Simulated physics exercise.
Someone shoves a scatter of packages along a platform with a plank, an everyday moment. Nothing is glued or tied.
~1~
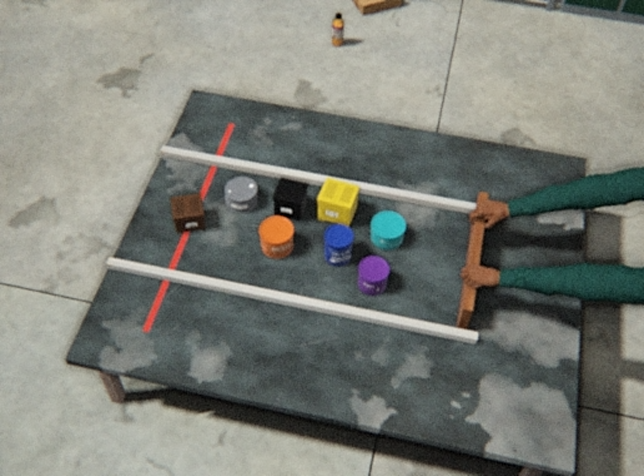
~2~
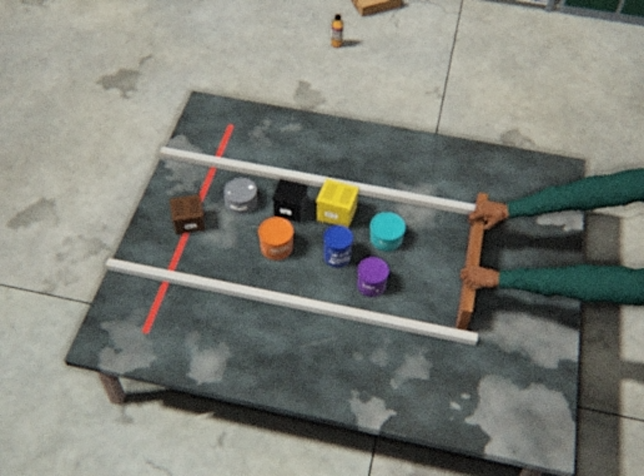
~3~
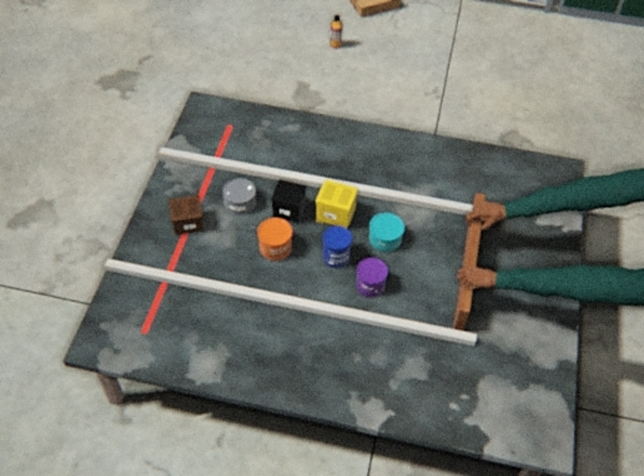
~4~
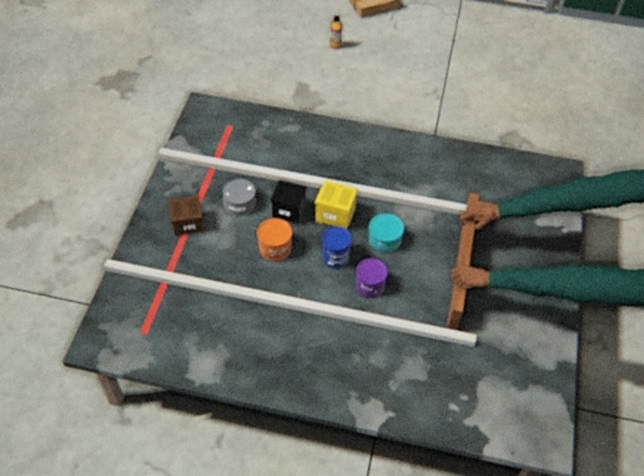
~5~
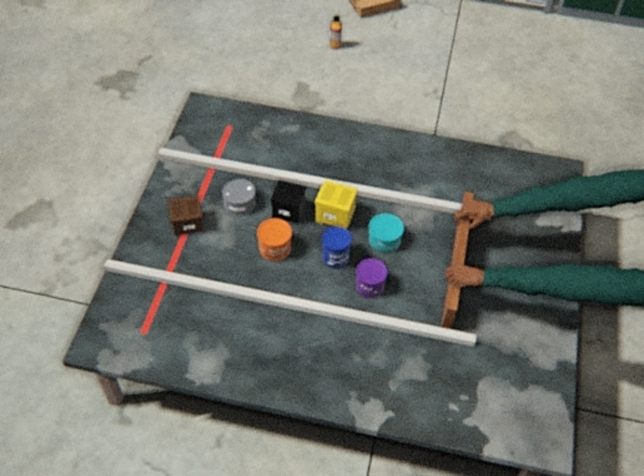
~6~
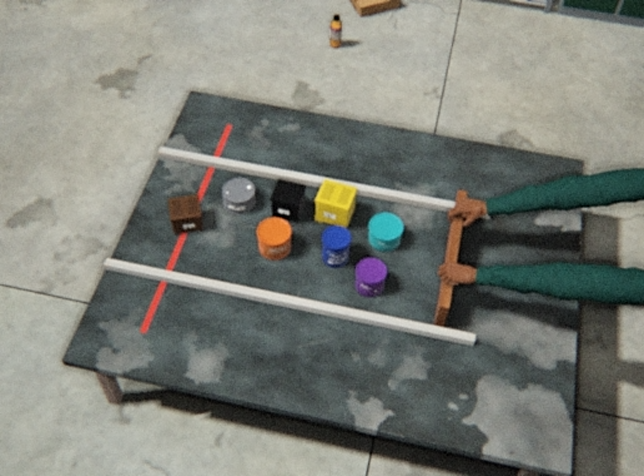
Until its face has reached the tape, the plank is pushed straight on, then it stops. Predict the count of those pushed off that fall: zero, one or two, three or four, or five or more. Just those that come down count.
Only a pair or a lone one falls.
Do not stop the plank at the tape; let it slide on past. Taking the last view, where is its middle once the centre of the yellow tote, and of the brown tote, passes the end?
I reckon its middle sits around (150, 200) and then around (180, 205).
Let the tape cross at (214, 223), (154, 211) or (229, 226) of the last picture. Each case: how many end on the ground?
The three tries give 0, 4 and 0.
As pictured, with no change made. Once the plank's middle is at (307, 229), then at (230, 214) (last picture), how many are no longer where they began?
First 6, then 8.
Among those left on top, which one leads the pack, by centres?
It's the brown tote.
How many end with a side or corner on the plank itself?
The count is 4.
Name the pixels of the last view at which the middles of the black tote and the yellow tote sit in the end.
Final spots - black tote (161, 171), yellow tote (192, 167).
Early on, none off yet; brown tote at rest near (186, 215); grey canister at rest near (239, 196); orange pail at rest near (274, 239).
A while later, none off yet; brown tote at rest near (186, 215); grey canister travelled about its own width near (210, 190); orange pail travelled about its own width near (226, 232).
Finally, the number that fall off is one or two; lost, grey canister.
